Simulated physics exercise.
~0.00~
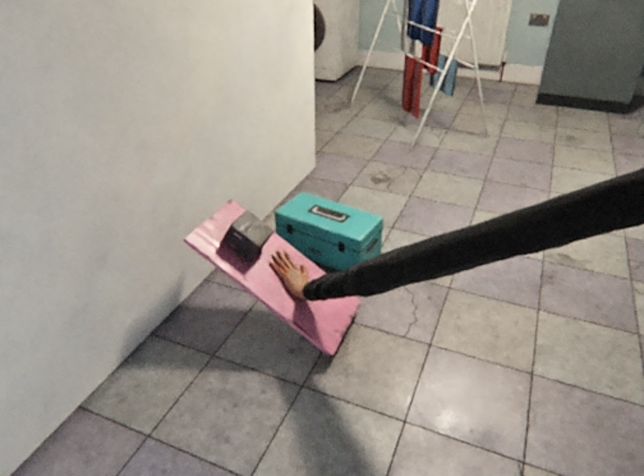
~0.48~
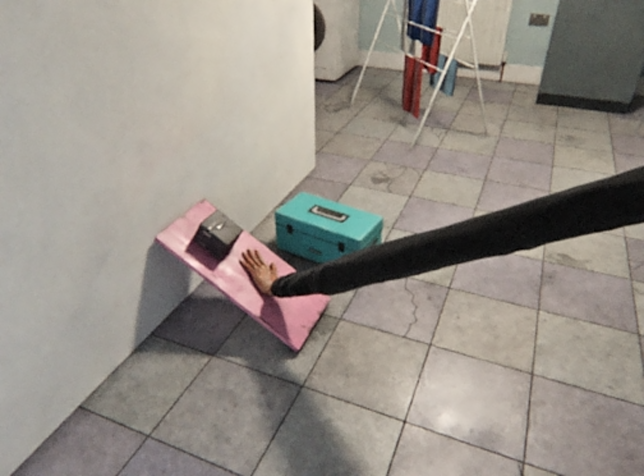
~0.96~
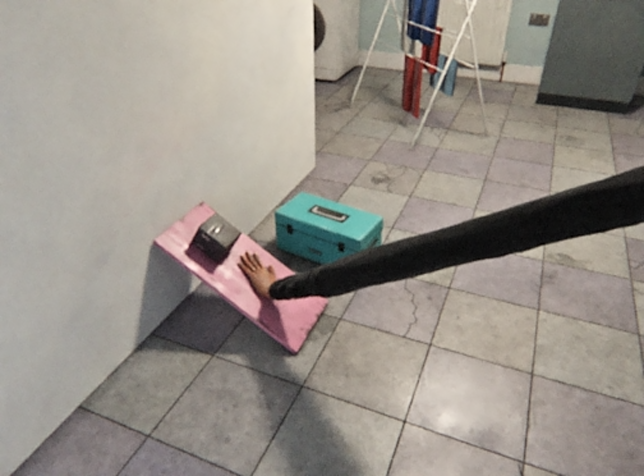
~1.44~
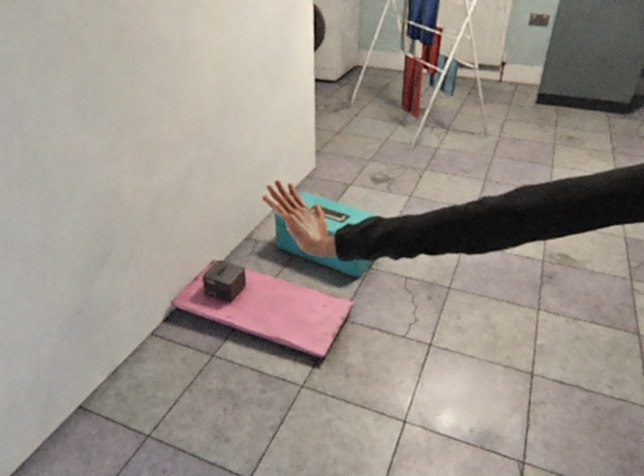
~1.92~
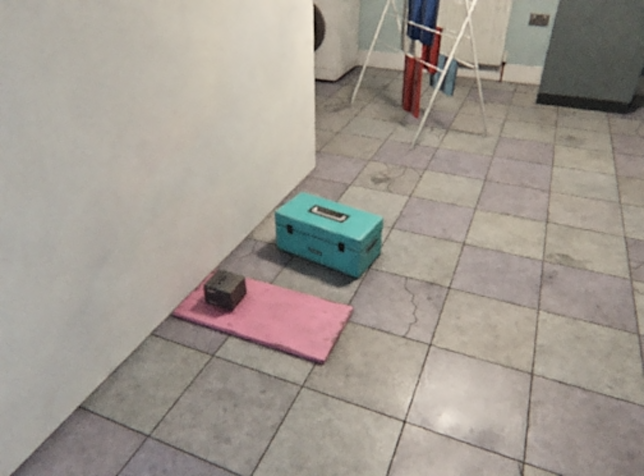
A pink board leans at a slant near a bare pale wall on a grey tiled floor, seen from a raised, still viewpoint, with a small dark block resting on its upper part. A turquoise toolbox sits just behind it, and a clothes rack stands in the background. A hand on a dark-sleeved arm reaches in from the right and moves the board left towards the wall, then holds it there. The hand lets go and draws back as the board slips down. It ends flat on the floor, the block still on it, the toolbox unmoved and the arm gone.
